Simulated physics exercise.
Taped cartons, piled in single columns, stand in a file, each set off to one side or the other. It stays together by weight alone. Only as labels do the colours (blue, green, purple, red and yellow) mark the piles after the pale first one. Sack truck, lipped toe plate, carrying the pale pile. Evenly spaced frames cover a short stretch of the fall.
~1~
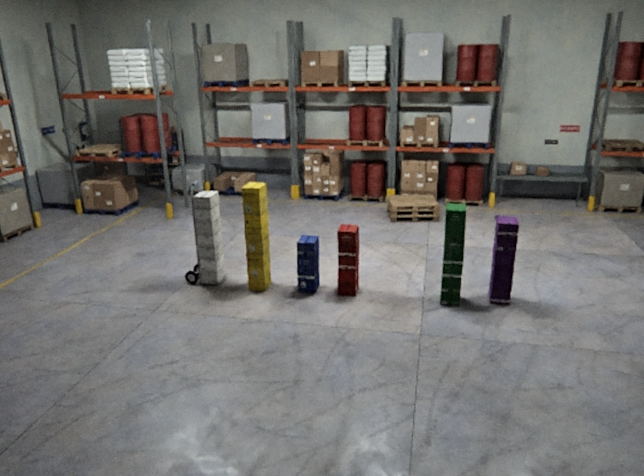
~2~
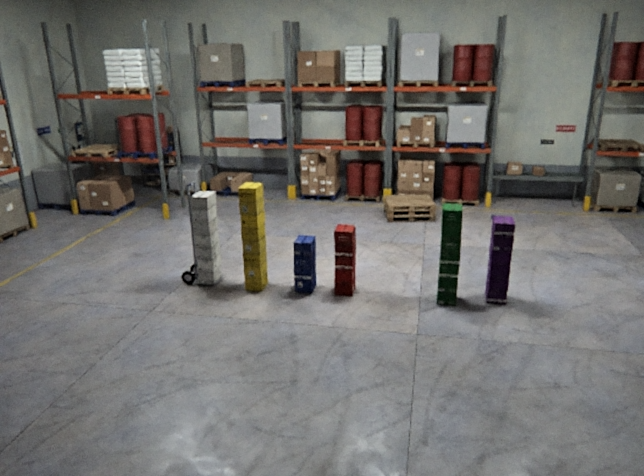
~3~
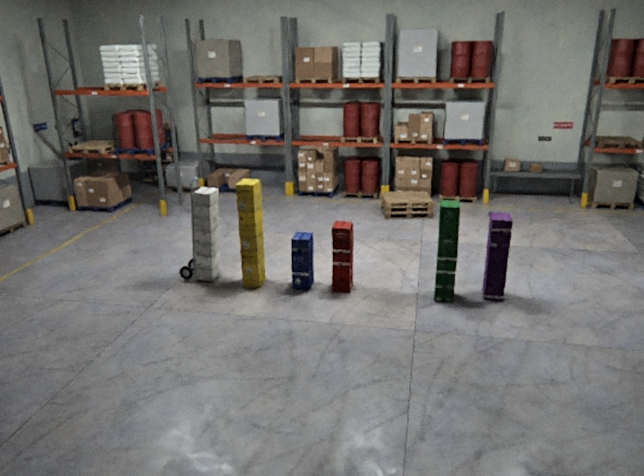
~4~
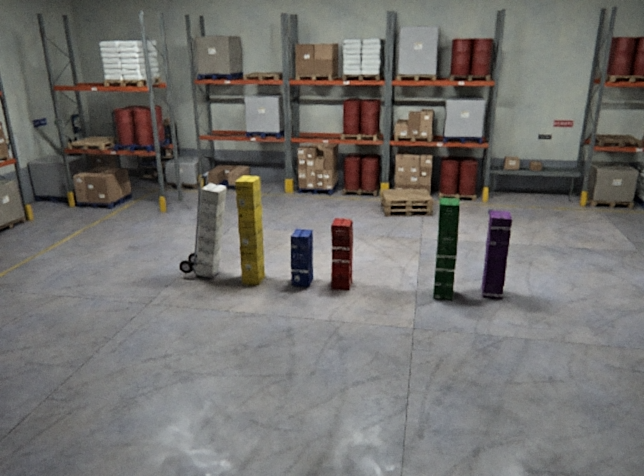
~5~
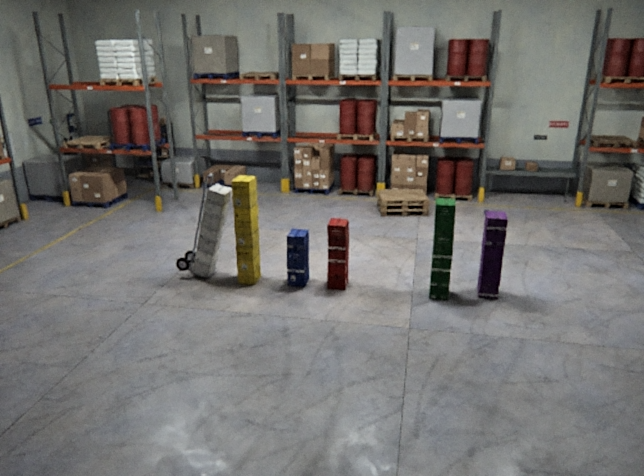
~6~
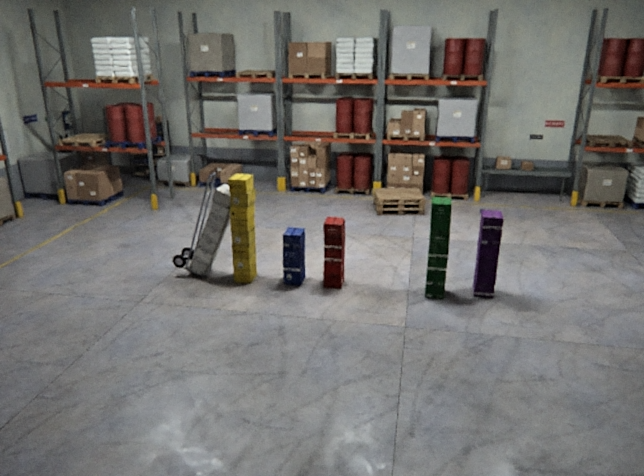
A pale stack of cartons on a sack truck leans gradually to the right toward a tall yellow stack, in a warehouse seen from slightly above. To the right stand short blue and red stacks, then taller green and purple ones, with orange-beamed racks of boxes and red drums behind. The truck rocks with its load, nobody is in sight, and the view drifts slightly.
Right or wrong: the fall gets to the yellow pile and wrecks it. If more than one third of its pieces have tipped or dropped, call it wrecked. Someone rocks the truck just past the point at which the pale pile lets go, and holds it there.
Right.
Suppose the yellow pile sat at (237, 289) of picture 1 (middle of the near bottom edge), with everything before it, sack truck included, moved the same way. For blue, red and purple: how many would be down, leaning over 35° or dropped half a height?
I'd expect blue at 3, red at 5 and purple at 0.
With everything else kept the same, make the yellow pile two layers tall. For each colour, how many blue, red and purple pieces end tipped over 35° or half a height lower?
Per pile, blue = 0, red = 0, purple = 0.
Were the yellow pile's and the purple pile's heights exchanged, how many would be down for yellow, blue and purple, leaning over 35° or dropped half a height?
Yellow 6, blue 3, purple 0.
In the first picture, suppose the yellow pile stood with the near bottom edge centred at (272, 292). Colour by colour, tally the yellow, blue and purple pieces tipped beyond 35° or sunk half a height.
I'd expect yellow at 7, blue at 4 and purple at 0.
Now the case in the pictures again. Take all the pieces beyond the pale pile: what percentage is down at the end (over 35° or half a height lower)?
I'd put it at roughly 55 per cent.
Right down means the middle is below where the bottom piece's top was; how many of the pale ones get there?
3 in all.
Just after the last frame, 7 of the pale pile down; 2 of the 8 yellow cartons down (2 of 30 in all colours); top yellow carton tilted clearly, half its height lower.
A moment on, 7 of the pale pile down; 8 of the 8 yellow cartons down (10 of 30 in all colours); top yellow carton on its side; top blue carton tilted clearly, half its height lower.
When it is over, 7 of the pale pile down; 8 of the 8 yellow cartons down (17 of 30 in all colours); top yellow carton on its side; top red carton on its side. In pixels of the last frame, middles, top yellow carton near (420, 290), top red carton near (421, 276).
